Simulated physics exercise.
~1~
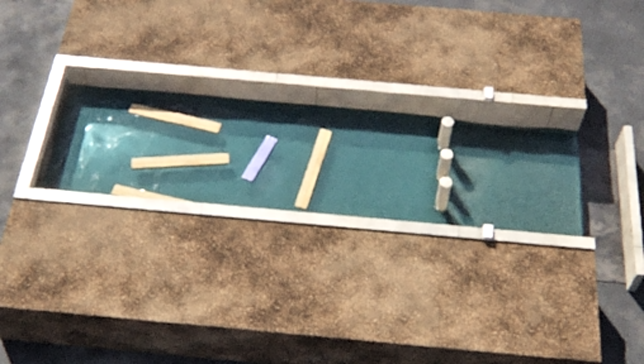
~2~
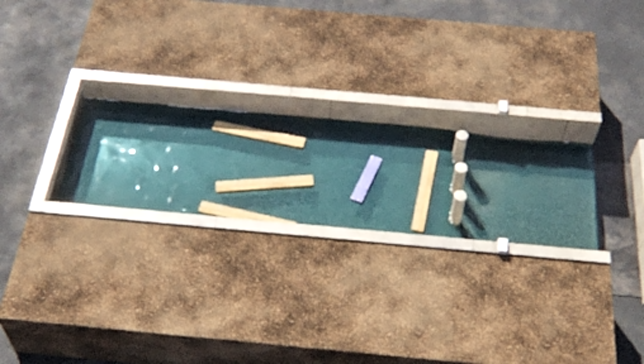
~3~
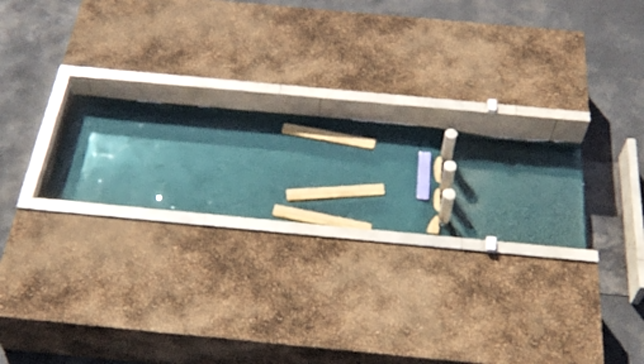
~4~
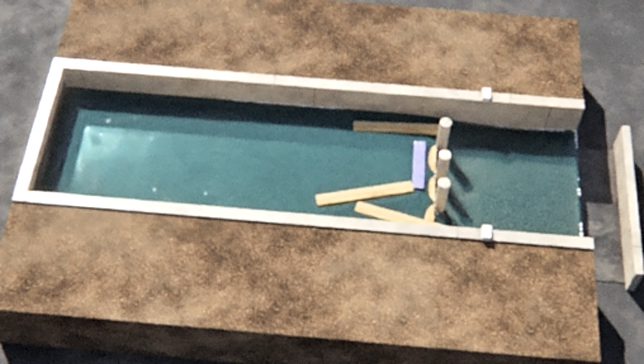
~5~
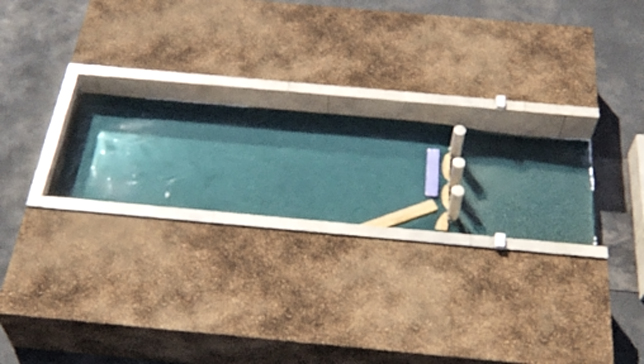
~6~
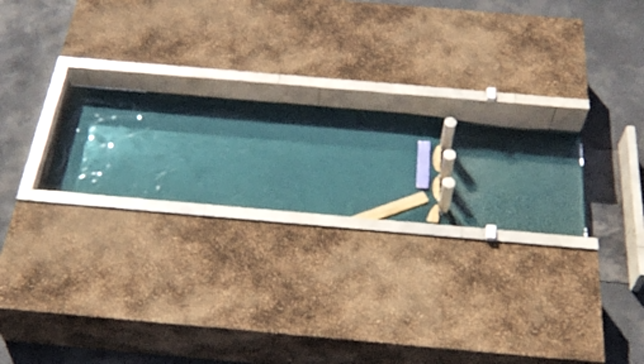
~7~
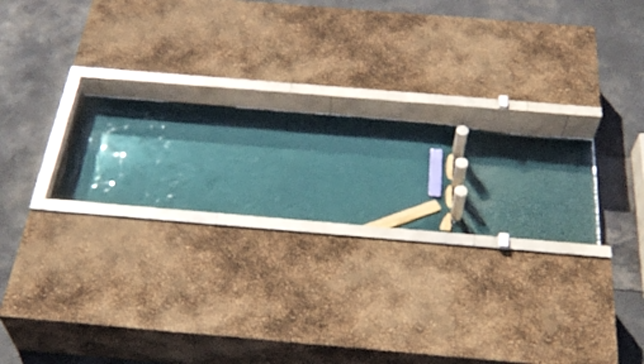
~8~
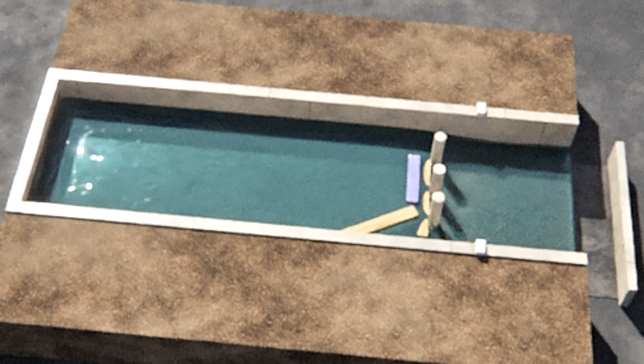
Several yellow boards and a blue one drift right along a walled water channel toward a row of upright posts; the blue board and a yellow one lodge against them, two others disappear from view, and another settles slanted near the lower wall, where everything stays still.
